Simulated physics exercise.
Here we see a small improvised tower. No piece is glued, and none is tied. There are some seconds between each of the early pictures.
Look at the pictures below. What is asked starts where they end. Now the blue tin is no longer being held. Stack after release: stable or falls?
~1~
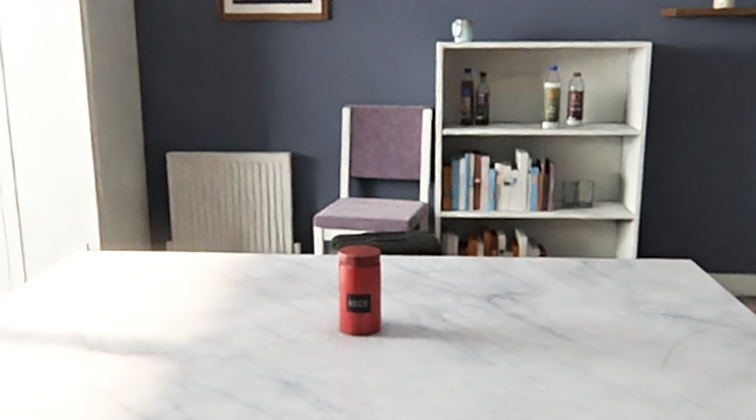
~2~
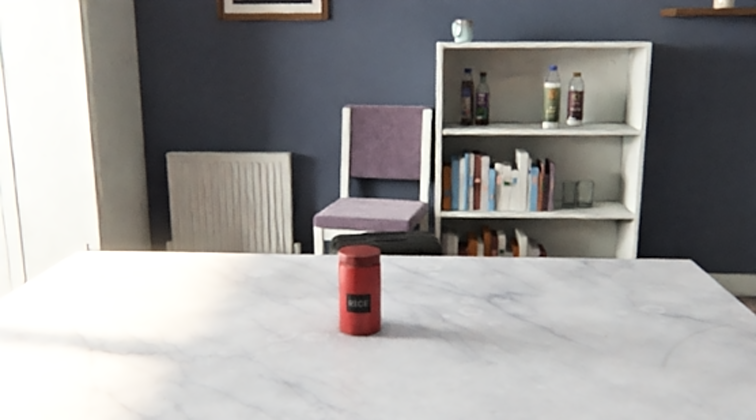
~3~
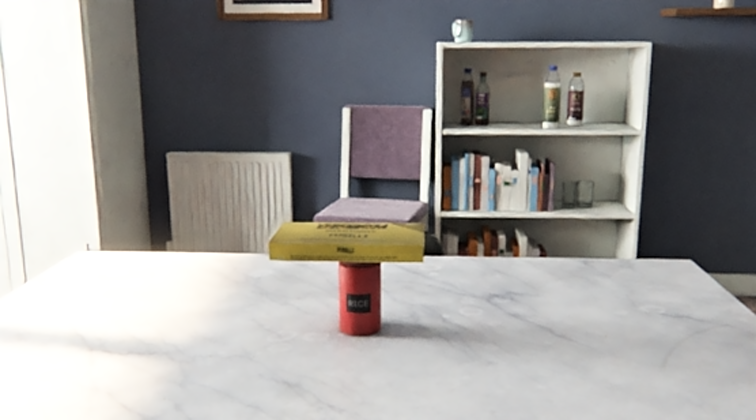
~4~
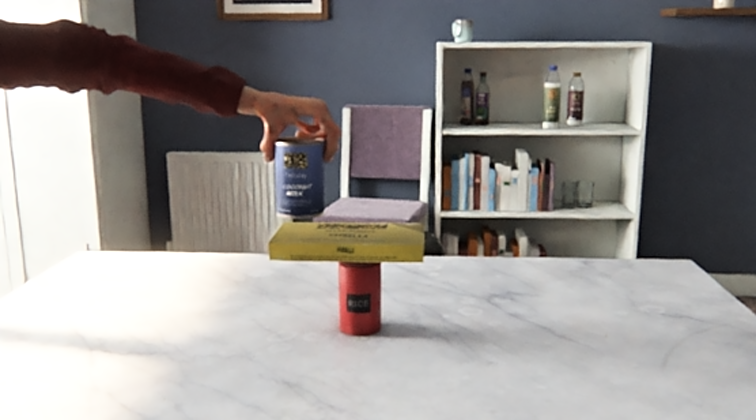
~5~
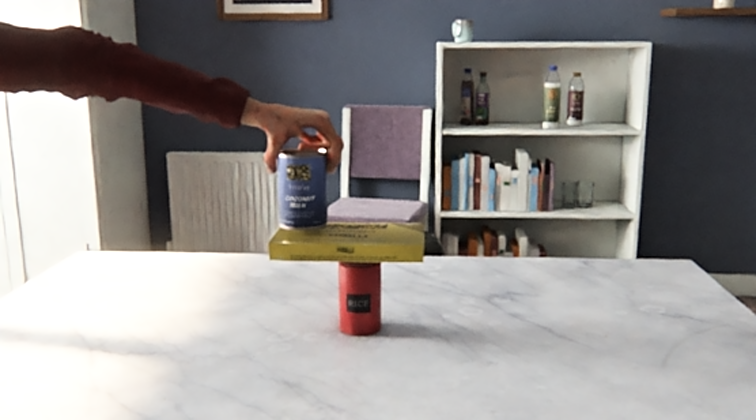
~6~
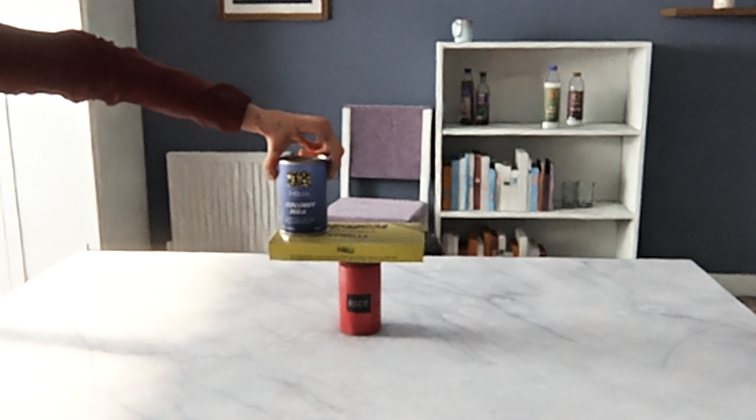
The stack will not stay as built.
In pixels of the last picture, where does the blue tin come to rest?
It ends up close to (236, 298).
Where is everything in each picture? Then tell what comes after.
In the first picture, the last thing is not in view yet.
In the second picture, the last thing is not in view yet.
In the third picture, the last thing is not in view yet; yellow packet (350, 241).
In the fourth picture, coming down; blue tin (300, 177); yellow packet (350, 241).
In the fifth picture, coming down; blue tin (303, 188); yellow packet (350, 241).
In the sixth picture, in place under the hand; blue tin (303, 195); yellow packet (350, 241).
Then, 0.40 s later than the last frame, blue tin now fallen; yellow packet tilted by 71°.
Then, 0.50 s later than the last frame, yellow packet on its side.
Then, 0.90 s later than the last frame, yellow packet now fallen.
When it is over, fallen, blue tin and yellow packet; red jar as before. End places, in pixels of the last picture, blue tin near (236, 298). The stack comes apart.
